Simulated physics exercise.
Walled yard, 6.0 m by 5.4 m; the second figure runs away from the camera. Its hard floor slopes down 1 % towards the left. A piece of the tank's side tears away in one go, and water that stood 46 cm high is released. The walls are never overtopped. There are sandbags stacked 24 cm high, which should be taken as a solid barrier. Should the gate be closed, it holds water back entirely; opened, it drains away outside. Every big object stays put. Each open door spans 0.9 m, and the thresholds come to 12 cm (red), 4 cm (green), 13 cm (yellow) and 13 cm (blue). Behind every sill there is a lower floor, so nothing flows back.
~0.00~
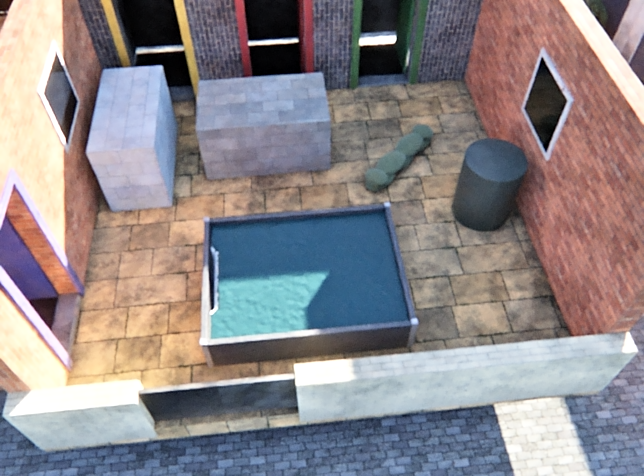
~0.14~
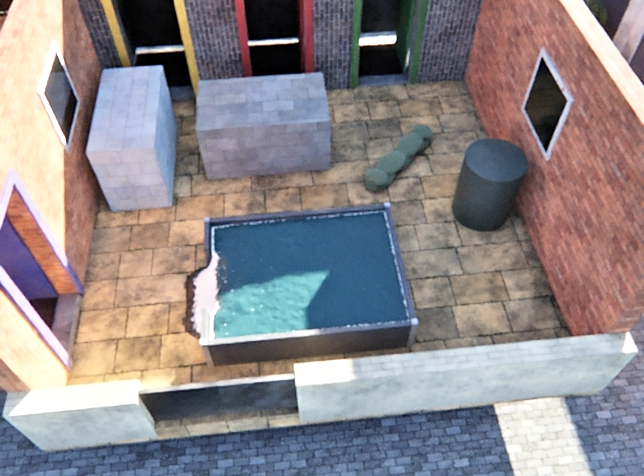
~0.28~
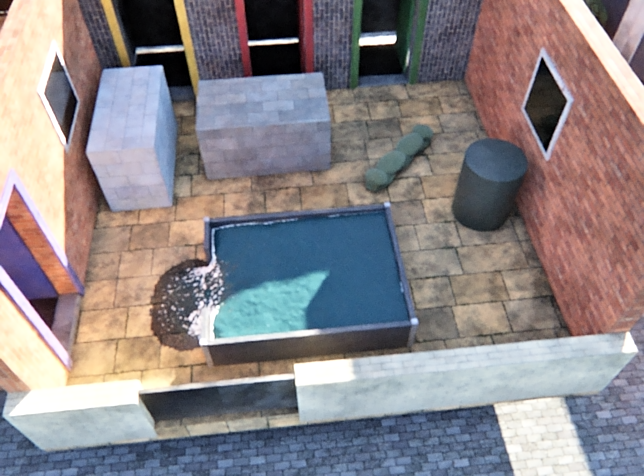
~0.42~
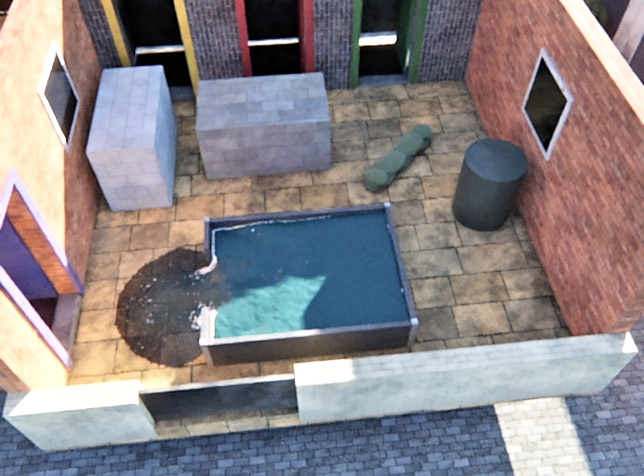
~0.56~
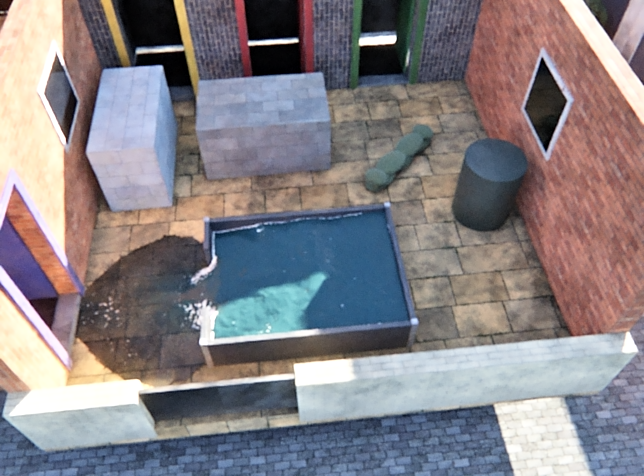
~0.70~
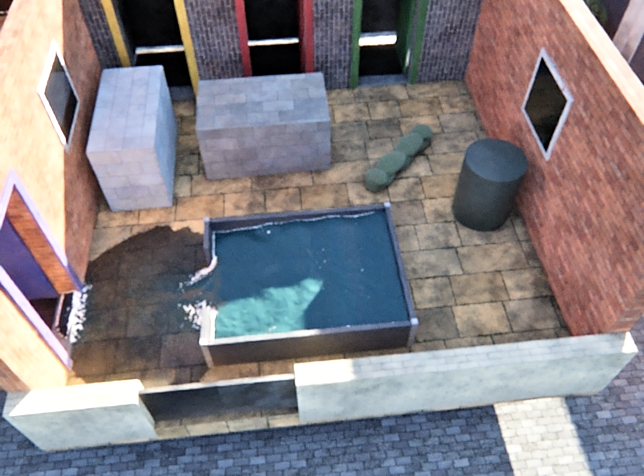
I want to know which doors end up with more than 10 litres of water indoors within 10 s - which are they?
One by one: At the red door the inflow will be within bounds; at the green door the inflow will be within bounds; at the yellow door the inflow will be within bounds; at the blue door the inflow will be out of bounds.
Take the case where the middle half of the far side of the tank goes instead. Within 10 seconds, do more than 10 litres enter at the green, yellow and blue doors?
Door by door - green: Out of bounds, yellow: Within bounds, blue: Within bounds.
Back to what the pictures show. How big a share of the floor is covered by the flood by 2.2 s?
Roughly 20 % of the floor.
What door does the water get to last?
Result: Green door.
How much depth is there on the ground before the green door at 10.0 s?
Around 4.5 cm there.
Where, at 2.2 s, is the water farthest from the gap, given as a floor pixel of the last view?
I'd put it close to (115, 113).
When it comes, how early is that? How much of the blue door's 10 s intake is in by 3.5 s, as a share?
I'd put it at about 75 per cent by that point.
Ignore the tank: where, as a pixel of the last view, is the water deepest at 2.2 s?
Spot: Approx. (74, 345).
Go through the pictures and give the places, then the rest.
The tank at (304, 272) is whole and still, 46 cm deep, in the first picture.
Water pours out at (213, 295) and has run 0.5 m, to (201, 272); typically 6 cm deep outside, 46 cm at the tank's back, in the second picture.
Water pours out at (213, 295) and has run 0.7 m, to (164, 283); typically 7 cm deep outside, 46 cm at the tank's back, in the third picture.
Water pours out at (213, 295) and has run 1.1 m, to (124, 303); typically 5 cm deep outside, 46 cm at the tank's back, in the fourth picture.
Water pours out at (213, 294) and has run 1.7 m, to (82, 303); typically 4 cm deep outside, 46 cm at the tank's back, in the fifth picture.
The front is at (69, 294), 1.8 m from the gap at (213, 294); 2.7 m2 of floor is under water; 46 cm left at the back of the tank, in the sixth picture.
After 1.4 s water covers 15 % of the floor and is deepest (32 cm) near (62, 417); red door not reached, green door not reached, yellow door not reached, blue door 26 cm at the sill, 29 L in.
After 2.2 s water covers 20 % of the floor and is deepest (29 cm) near (74, 345); red door not reached, green door not reached, yellow door not reached, blue door 28 cm at the sill, 77 L in.
After 3.5 s water covers 35 % of the floor and is deepest (24 cm) near (115, 113); red door not reached, green door not reached, yellow door 6 cm at the sill, 0 L in, blue door 21 cm at the sill, 143 L in.
After 6.0 s water covers 65 % of the floor and is deepest (19 cm) near (62, 417); red door 3 cm at the sill, 0 L in, green door 2 cm at the sill, 0 L in, yellow door 5 cm at the sill, 0 L in, blue door 17 cm at the sill, 184 L in.
After 10.0 s water covers 95 % of the floor and is deepest (12 cm) near (115, 113); red door 4 cm at the sill, 0 L in, green door 5 cm at the sill, 0 L in, yellow door 4 cm at the sill, 0 L in, blue door 11 cm at the sill, 194 L in.
